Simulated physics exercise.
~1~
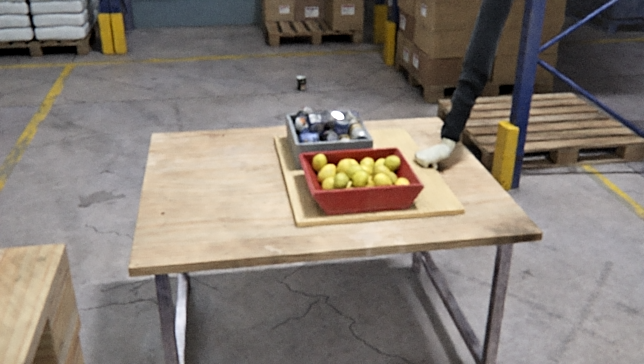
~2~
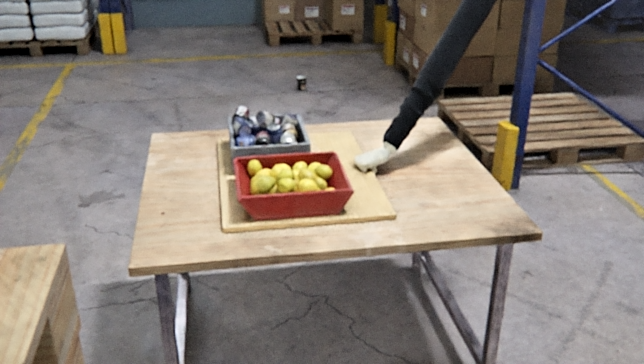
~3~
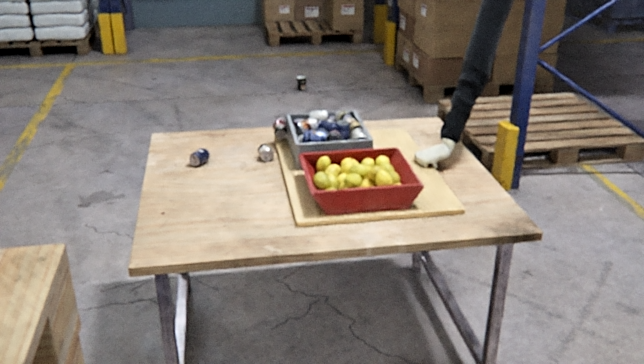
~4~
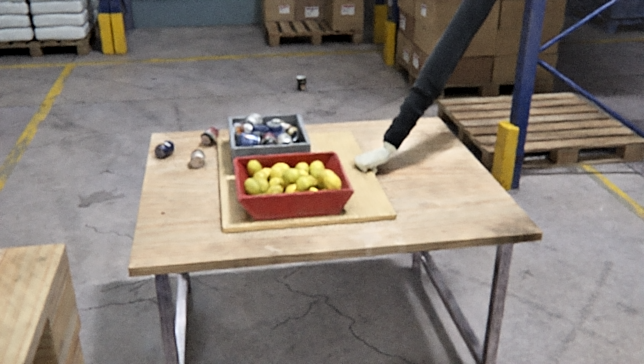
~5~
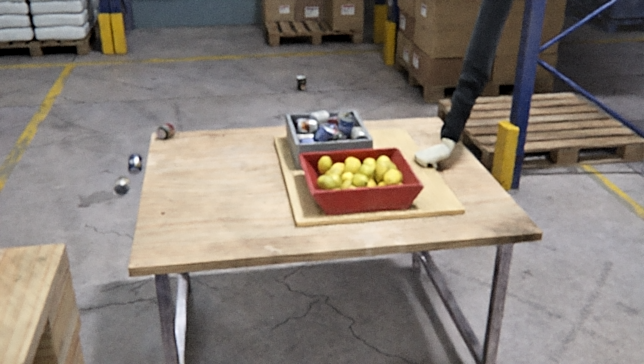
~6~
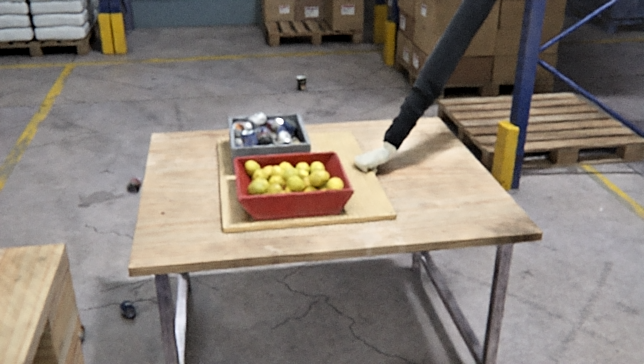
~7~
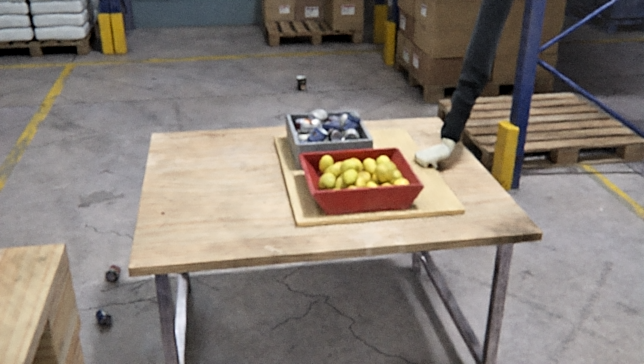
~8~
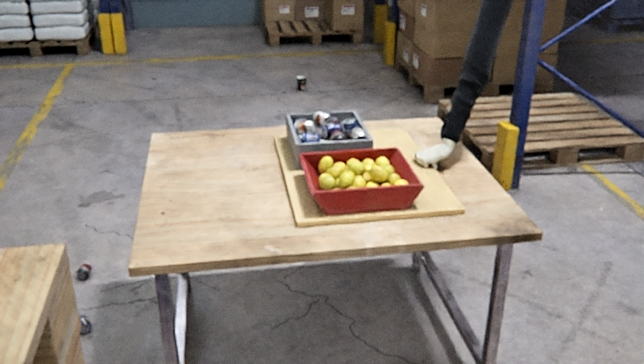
A board carrying a red box of lemons and a grey box of small cans slides left across a wooden table, a gloved hand at its right edge. As it slides back right, a few cans leave the grey box and lie on the tabletop. The board goes left and right again while the loose cans roll toward the table's left side and drop off it. Through another swing, cans roll away over the concrete floor. Finally the board rests at the right, the lemons still in the red box, most cans still in the grey one.
